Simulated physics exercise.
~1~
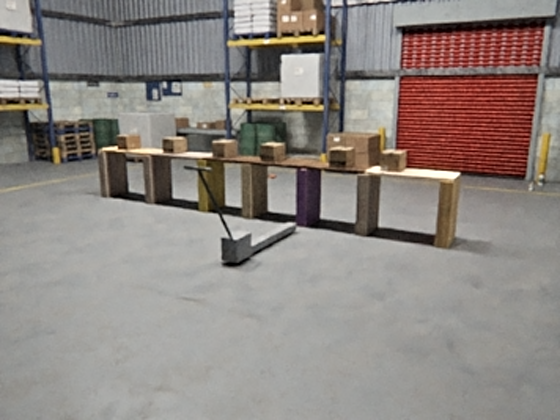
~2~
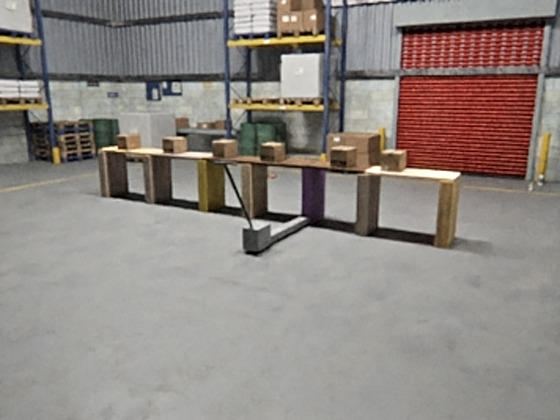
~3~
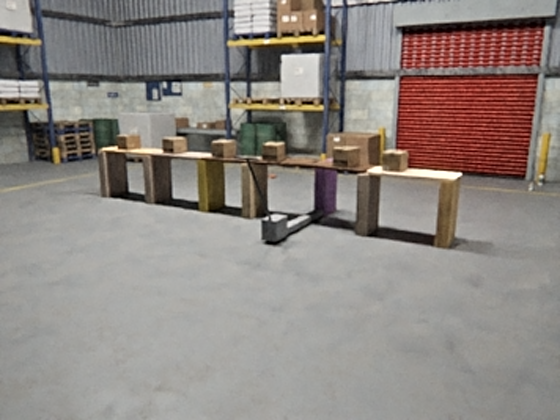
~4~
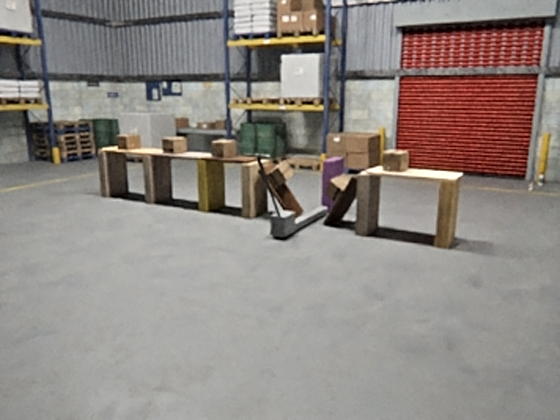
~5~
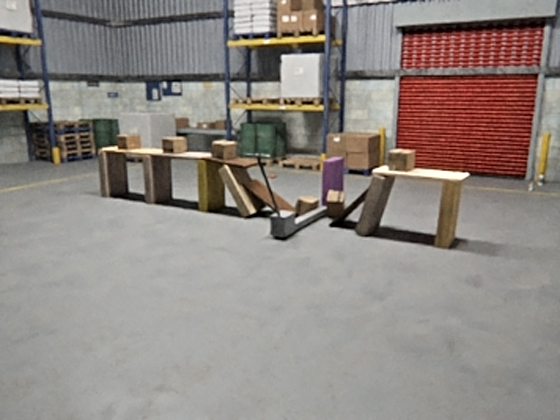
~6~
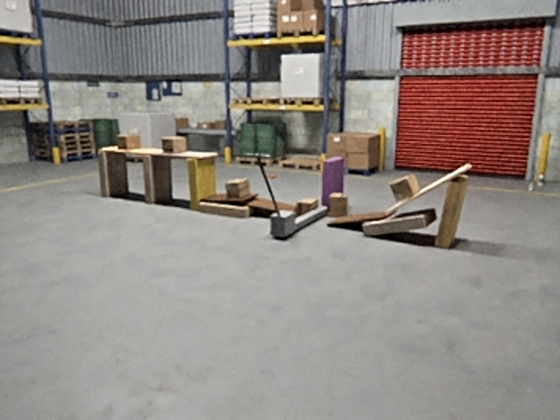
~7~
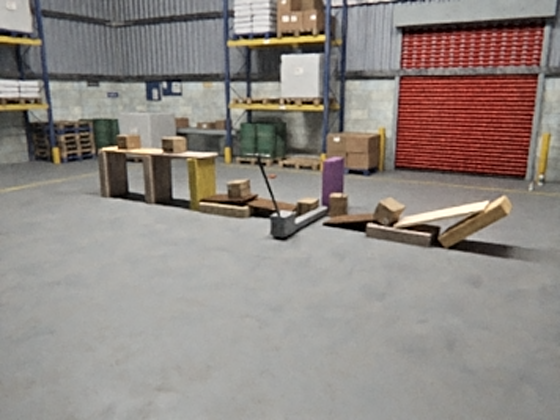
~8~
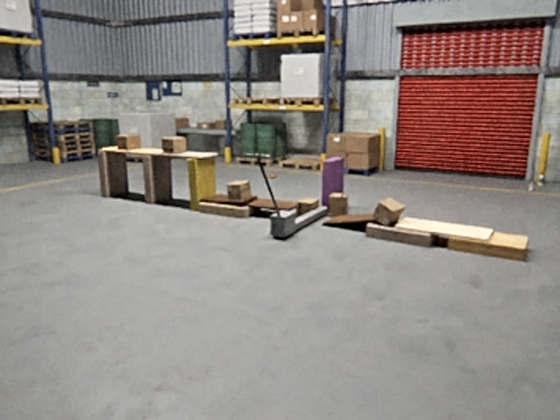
To begin with, a long row of boards rests on upright timber slabs across a warehouse floor, with cartons spaced along the top and a low floor jack in front. The jack slides right and inward, pushing the purple upright back while it stays standing. The boards on either side of it lose their support and drop at an angle, spilling cartons. The neighbouring uprights topple, and then the right end slab leans over and falls flat with its board. Finally, the left section still stands with two cartons, and the purple slab remains upright beside the jack.
